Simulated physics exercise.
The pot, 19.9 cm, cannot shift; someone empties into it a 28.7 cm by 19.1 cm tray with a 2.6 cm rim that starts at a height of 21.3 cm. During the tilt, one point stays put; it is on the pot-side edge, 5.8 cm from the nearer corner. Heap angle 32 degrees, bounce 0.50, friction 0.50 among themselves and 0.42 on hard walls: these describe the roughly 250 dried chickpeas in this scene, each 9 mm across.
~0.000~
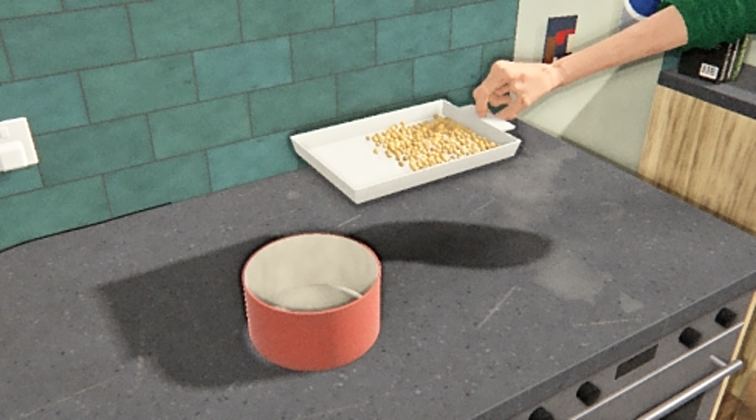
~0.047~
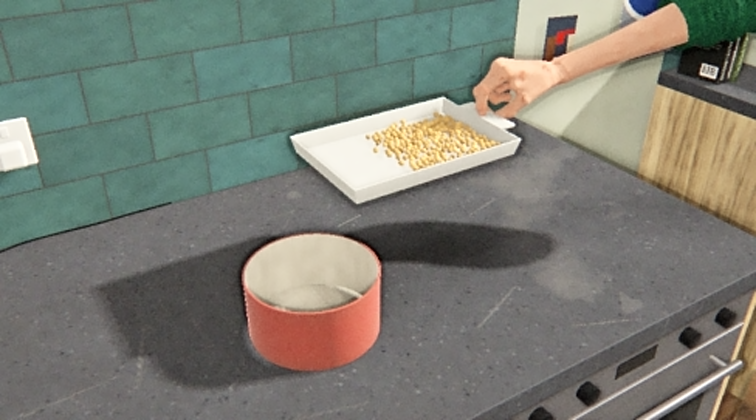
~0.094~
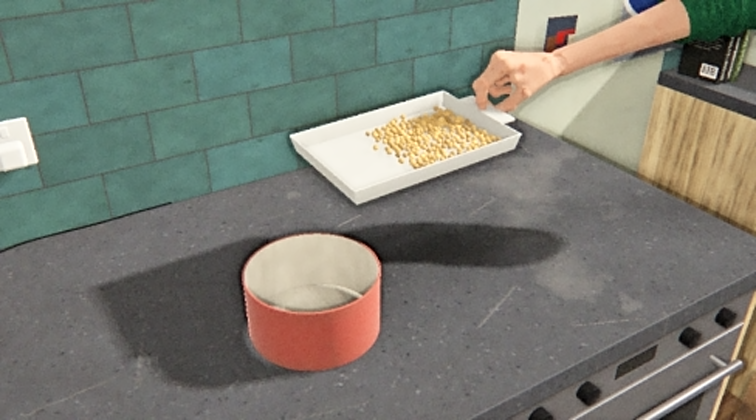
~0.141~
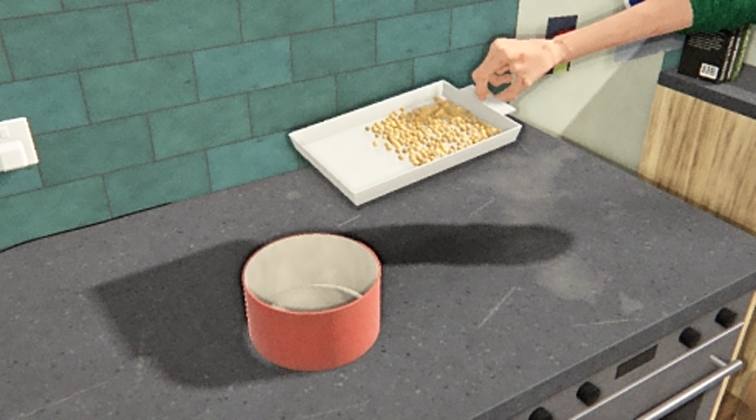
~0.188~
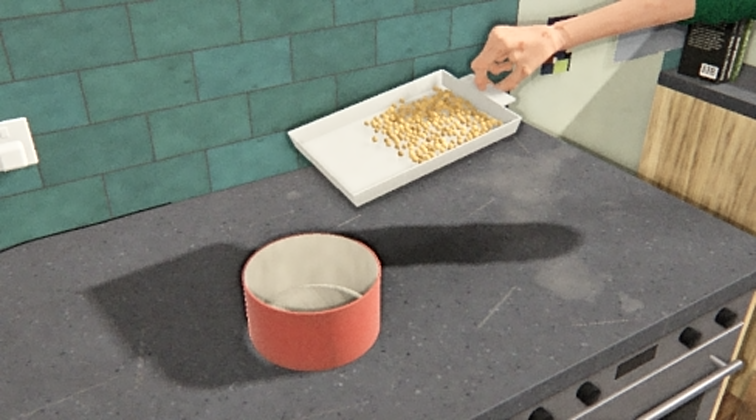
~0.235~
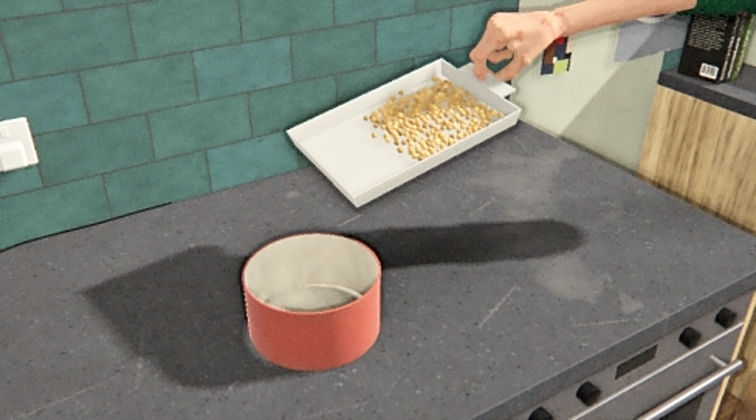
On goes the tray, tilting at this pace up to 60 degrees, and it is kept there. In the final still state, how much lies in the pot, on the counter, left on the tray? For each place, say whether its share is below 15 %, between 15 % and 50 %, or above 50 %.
Pot: Between 15 % and 50 %; counter: Below 15 %; left on the tray: Above 50 %.
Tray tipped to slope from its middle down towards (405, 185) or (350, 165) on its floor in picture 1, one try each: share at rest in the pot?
Estimate: Some 5 % and some 10 % respectively.
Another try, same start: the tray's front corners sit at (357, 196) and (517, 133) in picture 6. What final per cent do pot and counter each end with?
Pot 0, counter 0.
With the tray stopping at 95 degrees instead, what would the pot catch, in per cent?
Roughly 100 %.
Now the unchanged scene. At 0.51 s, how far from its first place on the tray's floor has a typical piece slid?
Around 4 centimetres.
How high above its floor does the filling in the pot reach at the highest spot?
Roughly 1.0 centimetres.
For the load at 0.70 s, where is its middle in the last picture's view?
The middle of the load should be near (366, 158) then.
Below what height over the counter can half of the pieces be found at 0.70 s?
Around 26 cm up.
After 0.51 s, tilt 37 degrees; the tray holds 100 %, the pot 0 %.
After 0.70 s, tilt 52 degrees; the tray holds 100 %, the pot 0 %.
Then, at 1.00 s, tilt 60 degrees; the tray holds 85 %, the pot 15 %.
In the end, at 2.1 s, pot 25 %, counter 0 %, tray 75 %.
